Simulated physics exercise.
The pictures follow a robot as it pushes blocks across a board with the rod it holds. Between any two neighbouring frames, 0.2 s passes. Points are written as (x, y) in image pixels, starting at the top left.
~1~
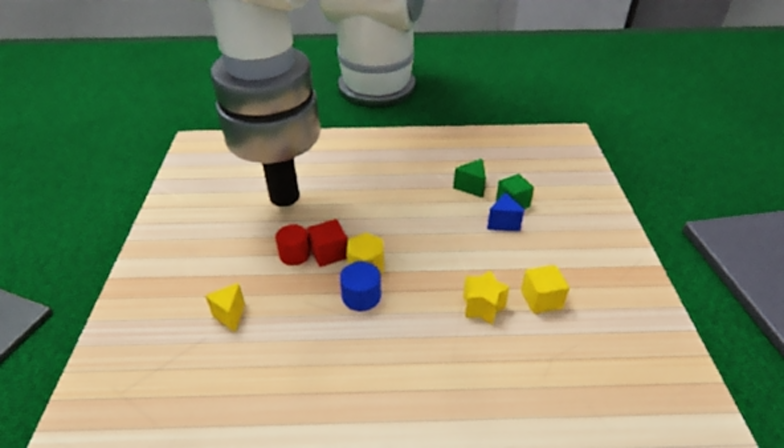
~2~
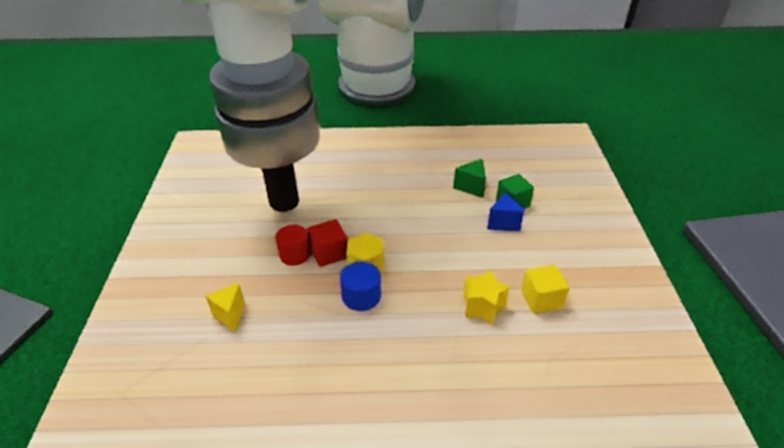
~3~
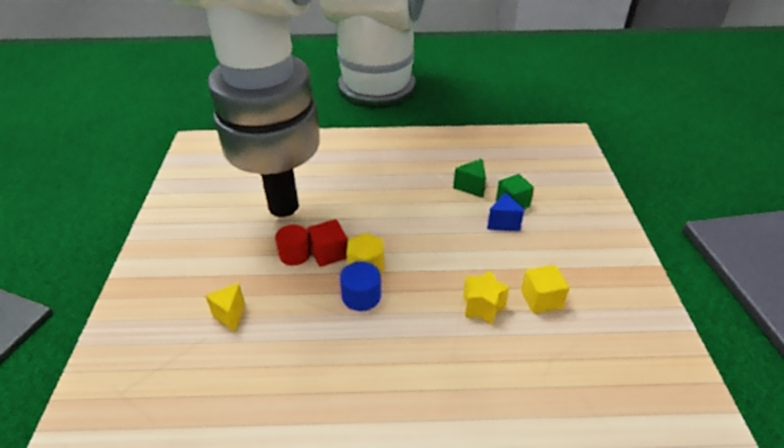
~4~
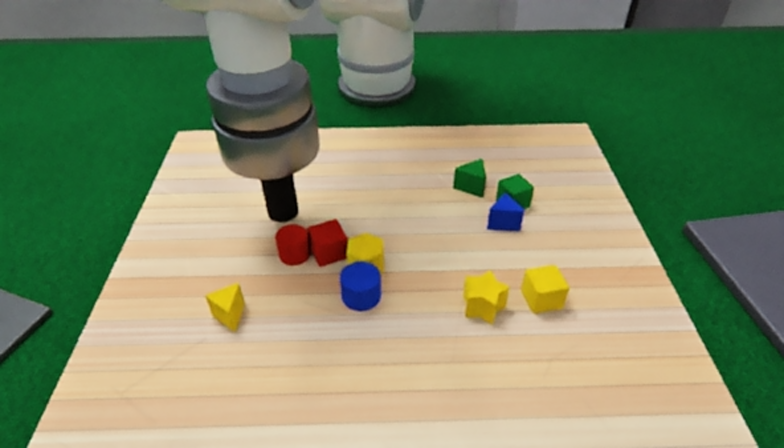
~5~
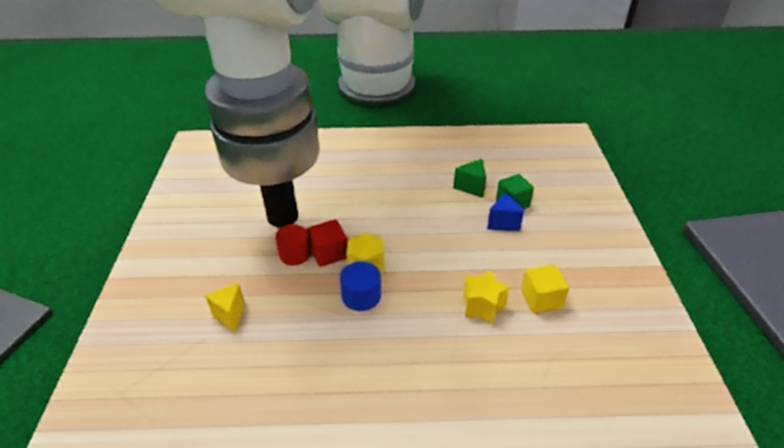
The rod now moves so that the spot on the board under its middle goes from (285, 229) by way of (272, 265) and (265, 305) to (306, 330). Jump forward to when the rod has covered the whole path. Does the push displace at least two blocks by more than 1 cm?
I'd say no.
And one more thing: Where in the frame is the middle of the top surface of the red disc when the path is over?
The middle of the upper face of the red disc will lie at about (298, 256) in the picture.
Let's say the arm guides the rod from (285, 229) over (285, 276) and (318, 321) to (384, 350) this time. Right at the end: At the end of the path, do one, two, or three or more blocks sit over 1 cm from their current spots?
Answer: Two blocks.
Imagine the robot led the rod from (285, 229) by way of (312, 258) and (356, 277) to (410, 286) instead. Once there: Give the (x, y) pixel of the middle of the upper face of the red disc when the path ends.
Just about (305, 269).
The first path, step by step. One third of the way, rod (269, 254); red disc (297, 254).
Two thirds of the way, rod (262, 294); red disc (298, 256).
At the end, rod (304, 319); yellow triangular block still; red disc (298, 256).
